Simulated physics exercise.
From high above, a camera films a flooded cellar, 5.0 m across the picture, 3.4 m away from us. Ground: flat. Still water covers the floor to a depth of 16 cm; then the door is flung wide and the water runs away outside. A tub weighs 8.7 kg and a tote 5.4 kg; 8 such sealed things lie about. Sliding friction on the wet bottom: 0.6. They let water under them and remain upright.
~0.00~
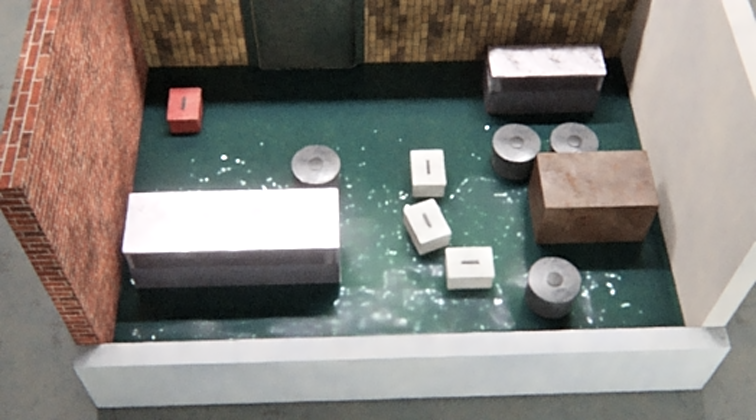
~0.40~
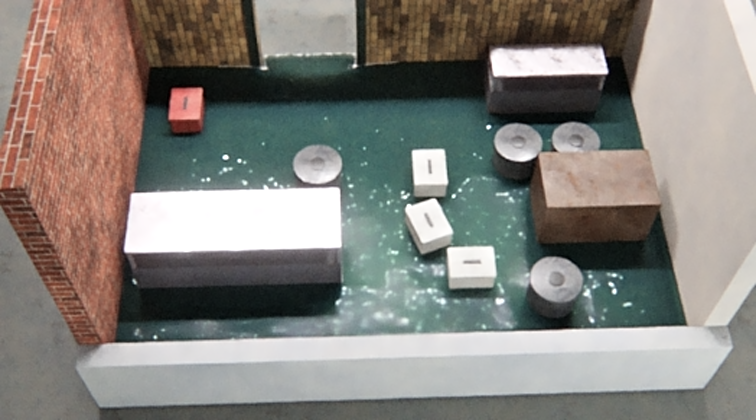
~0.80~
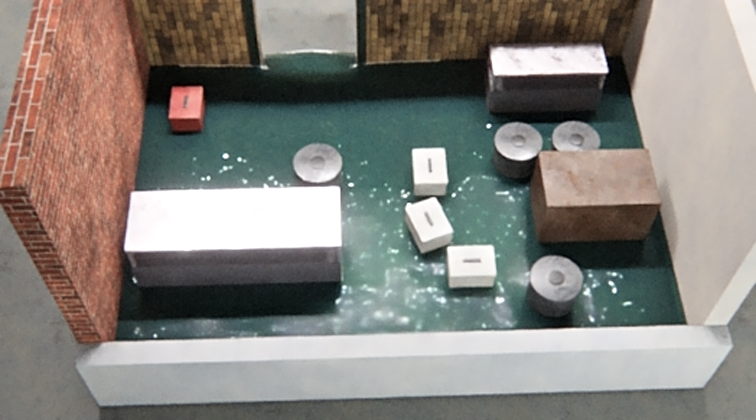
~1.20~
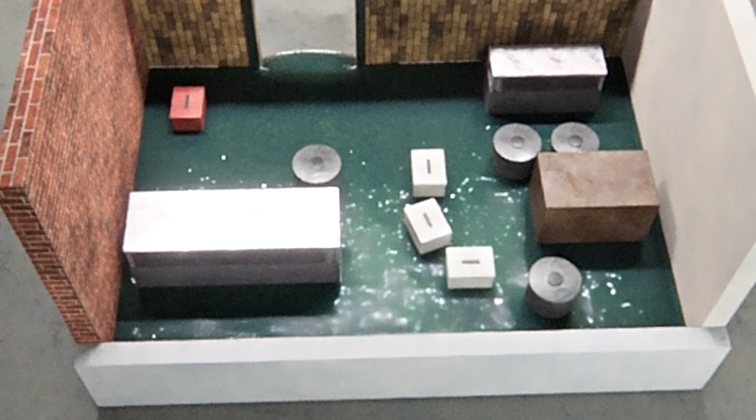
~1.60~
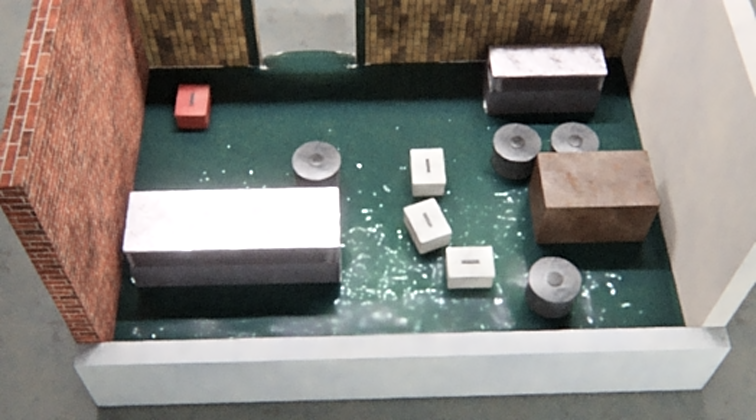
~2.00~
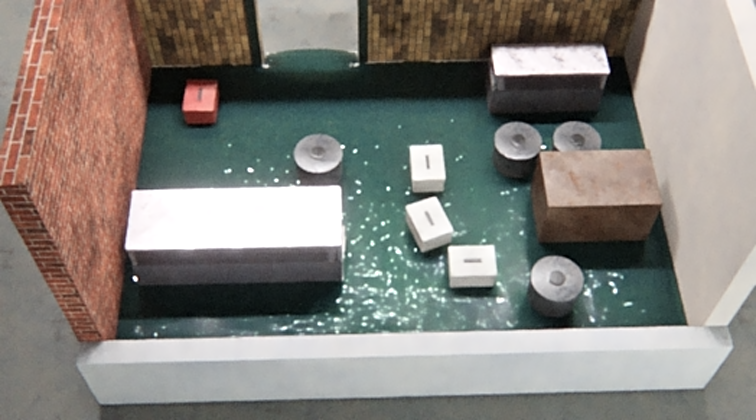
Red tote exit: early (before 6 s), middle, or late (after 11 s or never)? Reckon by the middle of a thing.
Exits in the middle band.
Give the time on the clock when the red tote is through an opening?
At roughly 8.5 seconds.
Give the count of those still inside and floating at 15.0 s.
The count is 4.
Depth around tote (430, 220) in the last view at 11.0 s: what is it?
Roughly 11 cm.
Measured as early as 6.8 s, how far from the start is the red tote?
Shift by then: About 80 cm.
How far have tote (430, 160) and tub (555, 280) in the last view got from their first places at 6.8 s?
Log: Item 1 = 100 cm; item 2 = 30 cm.
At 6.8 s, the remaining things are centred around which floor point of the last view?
Centre of the remaining things: Roughly (399, 166).
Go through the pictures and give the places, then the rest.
In the first frame, the red tote at (184, 104) floats; about 2290 L in view; 0 of 8 have shifted.
In the second frame, the red tote at (185, 104), afloat; 16 cm deep round most things; 0 of 8 have shifted.
In the third frame, the red tote at (186, 102) floats; about 2250 L in view; 0 of 8 have shifted.
In the fourth frame, the red tote at (187, 102), afloat; 16 cm deep round most things; 0 of 8 have shifted.
In the fifth frame, the red tote at (192, 100) floats, 8 cm from its start; 16 cm deep round most things; 1 of 8 have shifted.
In the sixth frame, the red tote at (200, 95), afloat, 15 cm from its start; about 2170 L in view; 3 of 8 have shifted.
After 3.0 s the red tote is near (206, 86), 0.3 m from its start, afloat; 0 of 8 are out; 8 afloat.
After 6.8 s the red tote is near (240, 64), 0.7 m from its start, afloat; 0 of 8 are out; 8 afloat.
After 11.0 s the red tote has gone out (at 8.7 s); 3 of 8 are out; 5 afloat.
After 15.0 s the red tote has gone out (at 8.7 s); 4 of 8 are out; 4 afloat.
